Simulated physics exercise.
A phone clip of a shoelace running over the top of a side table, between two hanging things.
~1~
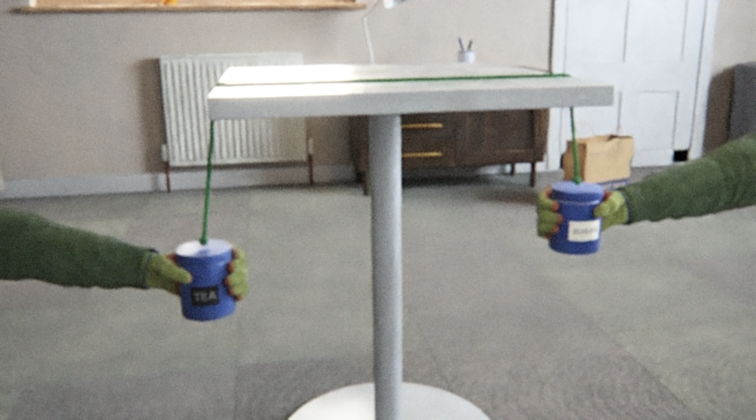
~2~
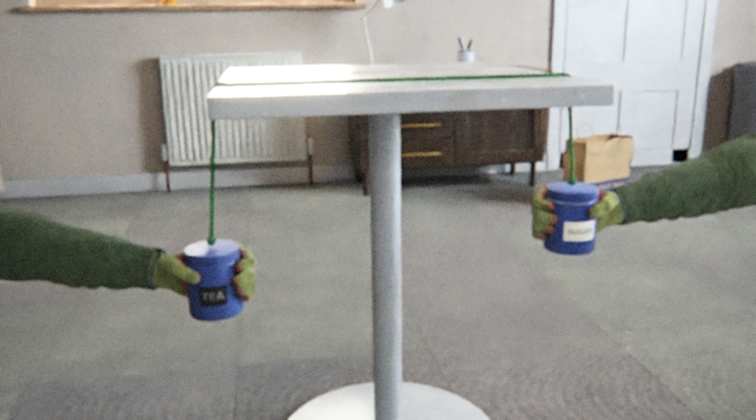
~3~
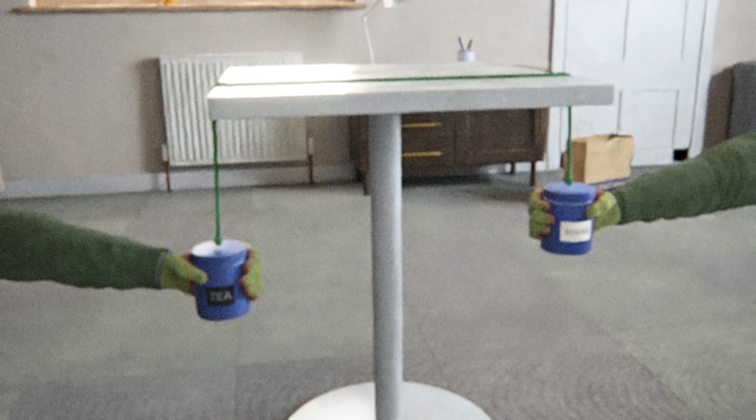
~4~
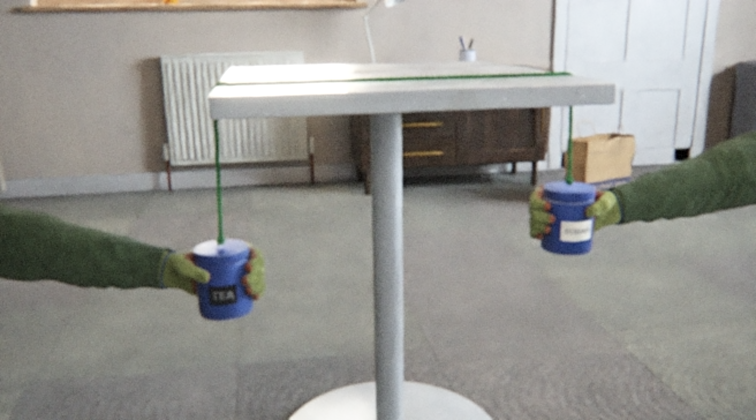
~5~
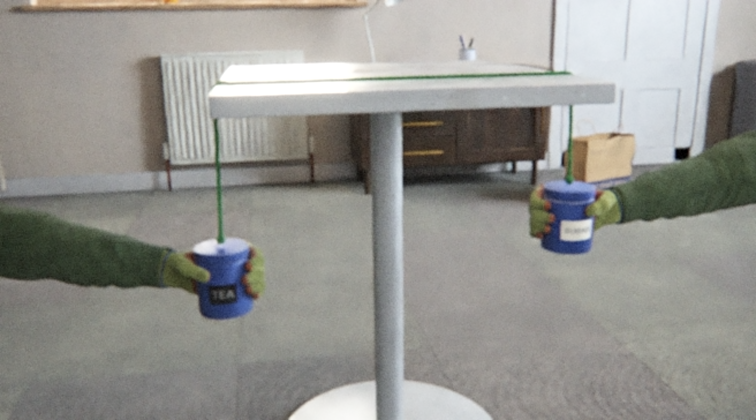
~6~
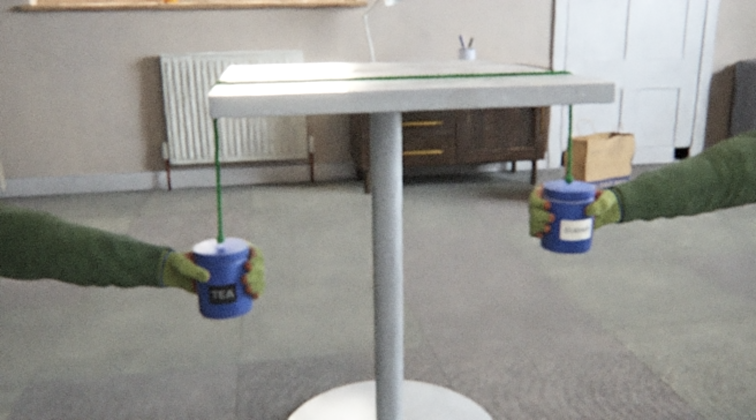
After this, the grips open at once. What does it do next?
You'll see it go nowhere.
Then, 0.36 s after the last picture, left jar hanging as before near (231, 278); right jar hanging as before near (562, 215).
Then, 0.88 s after the last picture, left jar hanging as before near (229, 278); right jar hanging as before near (566, 215).
Then, 1.48 s after the last picture, left jar hanging as before near (232, 277); right jar hanging as before near (560, 215).
At rest, left jar hanging as before near (233, 277); right jar hanging as before near (566, 215). The shoelace keeps its balance.
